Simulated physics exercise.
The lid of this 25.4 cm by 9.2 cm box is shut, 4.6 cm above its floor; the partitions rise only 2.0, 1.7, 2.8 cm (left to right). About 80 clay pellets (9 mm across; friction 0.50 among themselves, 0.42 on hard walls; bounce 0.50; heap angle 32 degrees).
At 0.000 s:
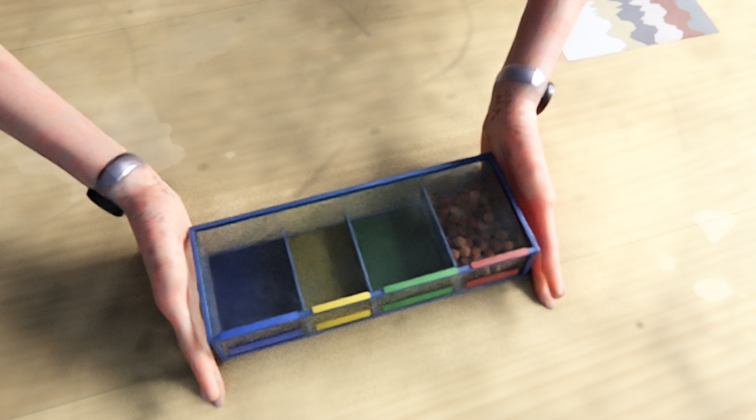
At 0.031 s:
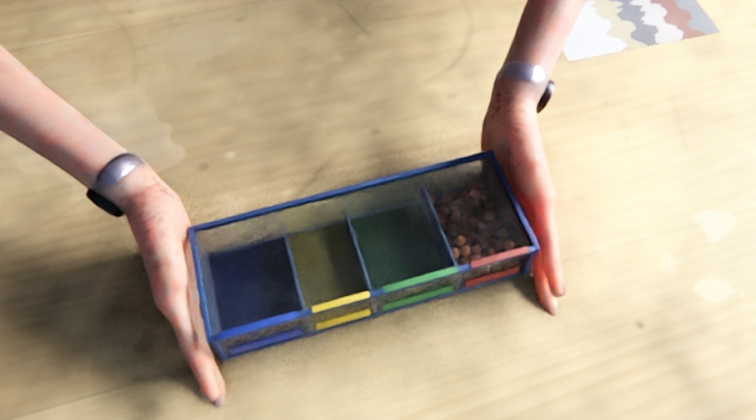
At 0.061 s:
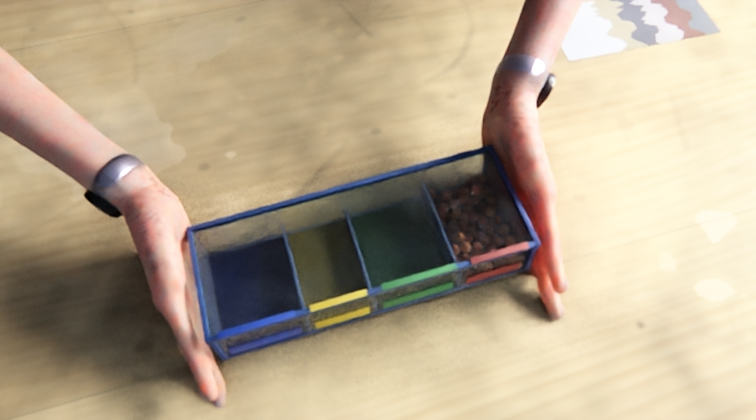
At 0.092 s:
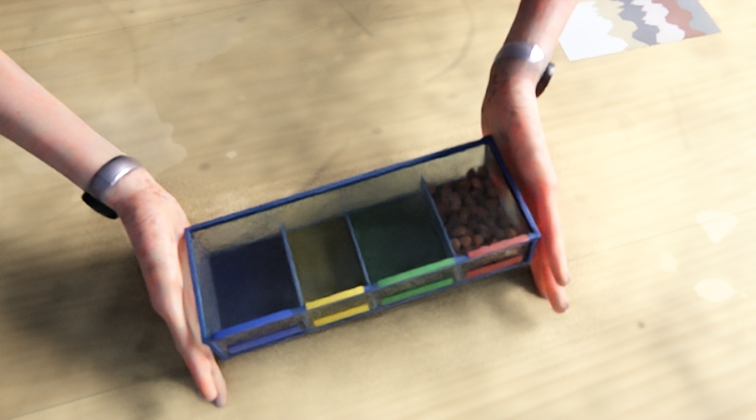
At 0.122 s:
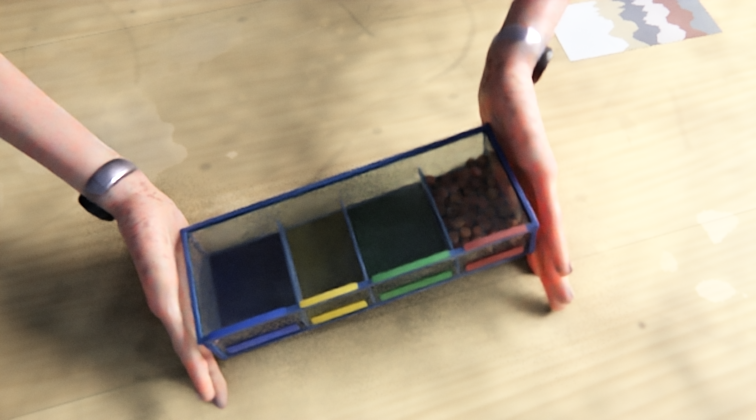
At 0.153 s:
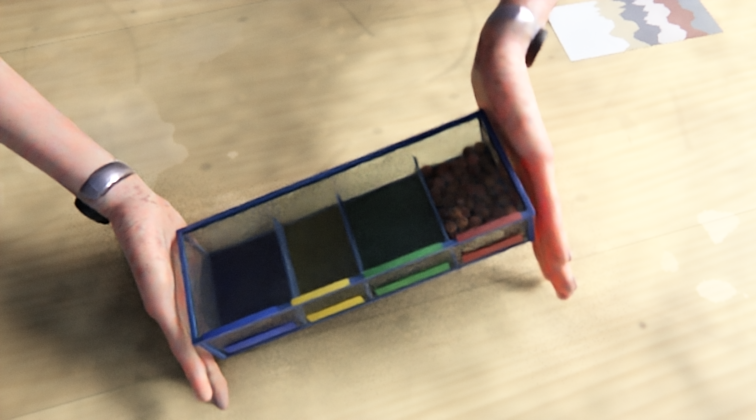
The clip shows two hands holding a clear, blue-edged box with four coloured compartments above a wooden surface, small brown pieces filling the red one at right, as the right hand gradually raises that end, tilting the box slightly.
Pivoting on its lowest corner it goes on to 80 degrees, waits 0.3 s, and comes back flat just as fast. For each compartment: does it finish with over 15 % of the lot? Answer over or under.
Red: Over, blue: Over, green: Under, yellow: Under.
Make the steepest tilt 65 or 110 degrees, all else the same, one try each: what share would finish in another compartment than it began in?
About 25 and 40 per cent.
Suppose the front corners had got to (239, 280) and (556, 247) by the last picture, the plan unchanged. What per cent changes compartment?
Then about 0 per cent.
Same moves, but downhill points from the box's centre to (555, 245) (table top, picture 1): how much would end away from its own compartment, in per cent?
Some 0 per cent.
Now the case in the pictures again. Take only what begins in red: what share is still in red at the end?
About 50 per cent.
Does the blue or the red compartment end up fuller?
The red one has more.
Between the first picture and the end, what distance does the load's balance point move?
About 10.0 cm.
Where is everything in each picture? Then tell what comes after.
The first picture shows box tilt 0 degrees, front corners at (213, 337) and (533, 248); red 100 %.
The second picture shows box tilt 1 degrees, front corners at (212, 337) and (533, 247).
The third picture shows box tilt 2 degrees, front corners at (210, 337) and (533, 242).
The fourth picture shows box tilt 5 degrees, front corners at (207, 337) and (534, 235), lowest corner left back.
The fifth picture shows box tilt 9 degrees, front corners at (203, 338) and (532, 224), lowest corner left back.
The sixth picture shows box tilt 14 degrees, front corners at (198, 339) and (527, 211), lowest corner left back; red 100 %. The box's pace is about 150 degrees a second.
After 0.80 s, tilt 80 degrees; red 60 %, blue 10 %, green 15 %, yellow 20 %.
Then, at 1.24 s, tilt 45 degrees; red 55 %, blue 30 %, green 5 %, yellow 10 %.
After 1.75 s, tilt 0 degrees; red 50 %, blue 35 %, green 5 %, yellow 10 %.
In the end, at 2.1 s, red 50 %, blue 35 %, green 5 %, yellow 10 %.
